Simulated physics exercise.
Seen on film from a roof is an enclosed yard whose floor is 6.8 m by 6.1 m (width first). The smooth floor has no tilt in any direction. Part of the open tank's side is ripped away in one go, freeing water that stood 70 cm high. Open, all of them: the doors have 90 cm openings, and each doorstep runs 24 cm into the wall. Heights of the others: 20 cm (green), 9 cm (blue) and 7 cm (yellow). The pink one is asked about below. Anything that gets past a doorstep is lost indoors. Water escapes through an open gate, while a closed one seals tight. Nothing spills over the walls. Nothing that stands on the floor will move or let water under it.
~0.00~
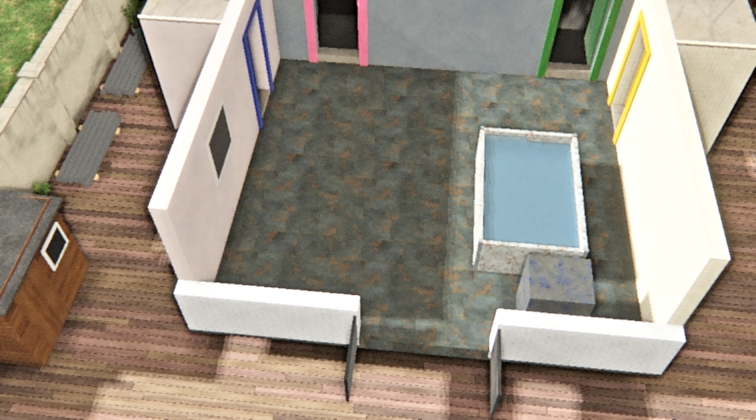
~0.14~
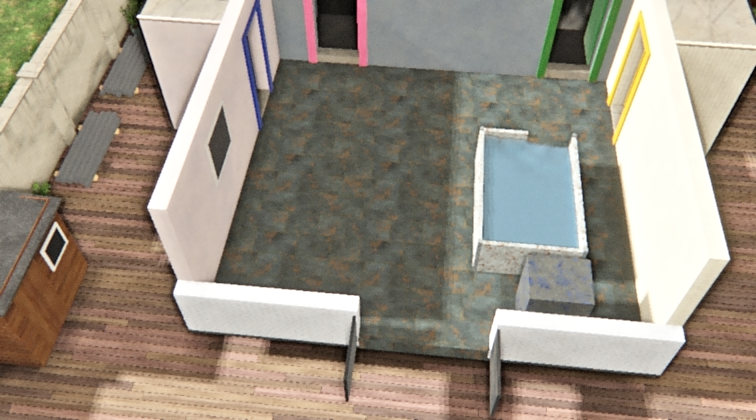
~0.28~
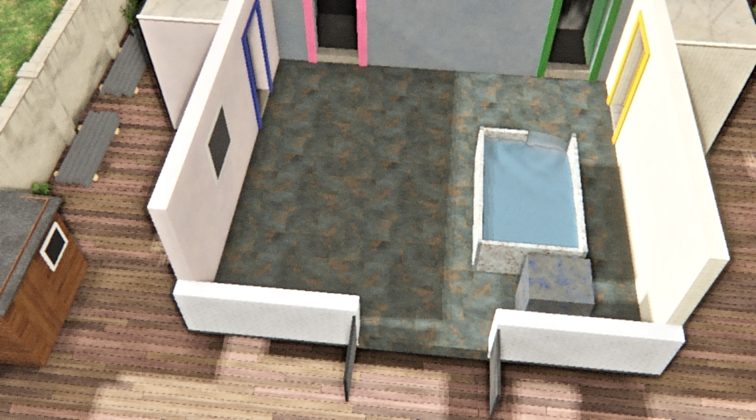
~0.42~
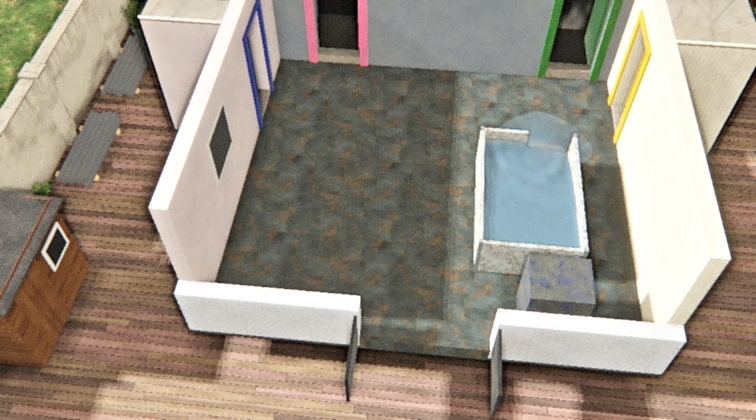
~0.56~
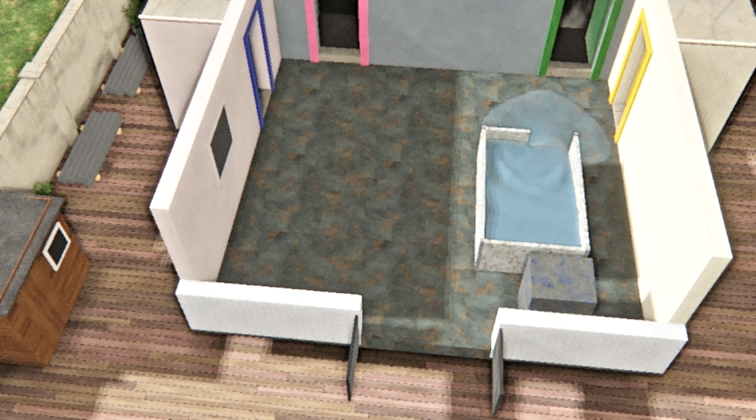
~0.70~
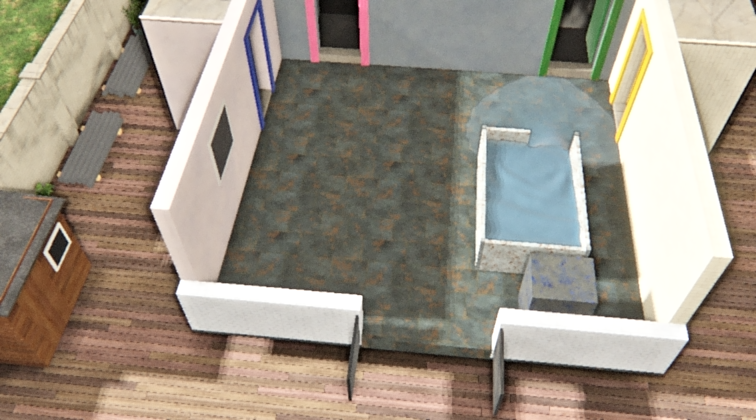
Water poured out through a gap in the far side of a white-walled tank in an enclosed yard, then spread across the dark floor in a widening fan toward the green door, leaving it dry.
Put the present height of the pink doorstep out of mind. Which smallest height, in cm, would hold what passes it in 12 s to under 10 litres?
It would have to be roughly 5.5 cm high.
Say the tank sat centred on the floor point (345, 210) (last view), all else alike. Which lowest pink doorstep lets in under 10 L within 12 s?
Near 21 cm.
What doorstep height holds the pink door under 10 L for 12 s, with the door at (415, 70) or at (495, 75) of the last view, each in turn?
5.0 and 21 cm.
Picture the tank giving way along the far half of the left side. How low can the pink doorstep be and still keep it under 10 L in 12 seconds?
Then something near 14.5 cm.
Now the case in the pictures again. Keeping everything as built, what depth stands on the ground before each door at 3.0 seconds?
In cm - green: 26, pink: 4, blue: 0, yellow: 20.
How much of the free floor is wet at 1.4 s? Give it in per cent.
Approximately 15 % of it.
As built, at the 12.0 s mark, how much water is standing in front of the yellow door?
It works out to about 7.5 centimetres deep.
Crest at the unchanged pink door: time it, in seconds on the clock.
Around 9.0 s, give or take.
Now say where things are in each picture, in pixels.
The open tank at (530, 188) is whole and still, 70 cm deep; the pink door at (337, 23) is dry, in the first picture.
Water pours out on the far side and has run 0.3 m, to a hidden place; about 9 cm deep outside, 70 cm at the back, in the second picture.
Water pours out on the far side and has run 0.8 m, to (535, 133); about 10 cm deep outside, 70 cm at the back, in the third picture.
The gap is on the far side, the front 1.3 m out at (535, 113); the back of the open tank holds 70 cm, in the fourth picture.
The front is at (538, 92), 1.9 m from the gap on the far side; 3.1 m2 of floor is wet, 70 cm left at the back, in the fifth picture.
Water pours out on the far side and has run 2.4 m, to (535, 76); about 4 cm deep outside, 66 cm at the back; the pink door at (338, 23), 4.8 m from the gap, is still 3.2 m from the nearest water, in the sixth picture.
After 1.4 s water covers 15 % of the floor, deepest (40 cm) near (604, 84); it has not reached the pink door.
After 3.0 s water covers 25 % of the floor, deepest (26 cm) near (550, 81); 4 cm at the pink door, 0 litres in over its 18 cm doorstep.
After 12.0 s water covers 90 % of the floor, deepest (8 cm) near (210, 310); 7 cm at the pink door, 0 litres in over its 18 cm doorstep.
At the pink door as built, the water arrived by 2.5 s and peaked near 8 cm at 9.2 s.
With a doorstep of 4.5 cm, 16 litres would have come in within the 12 s; with 6 cm, 8 litres. So under 10 litres takes about 5.5 cm.
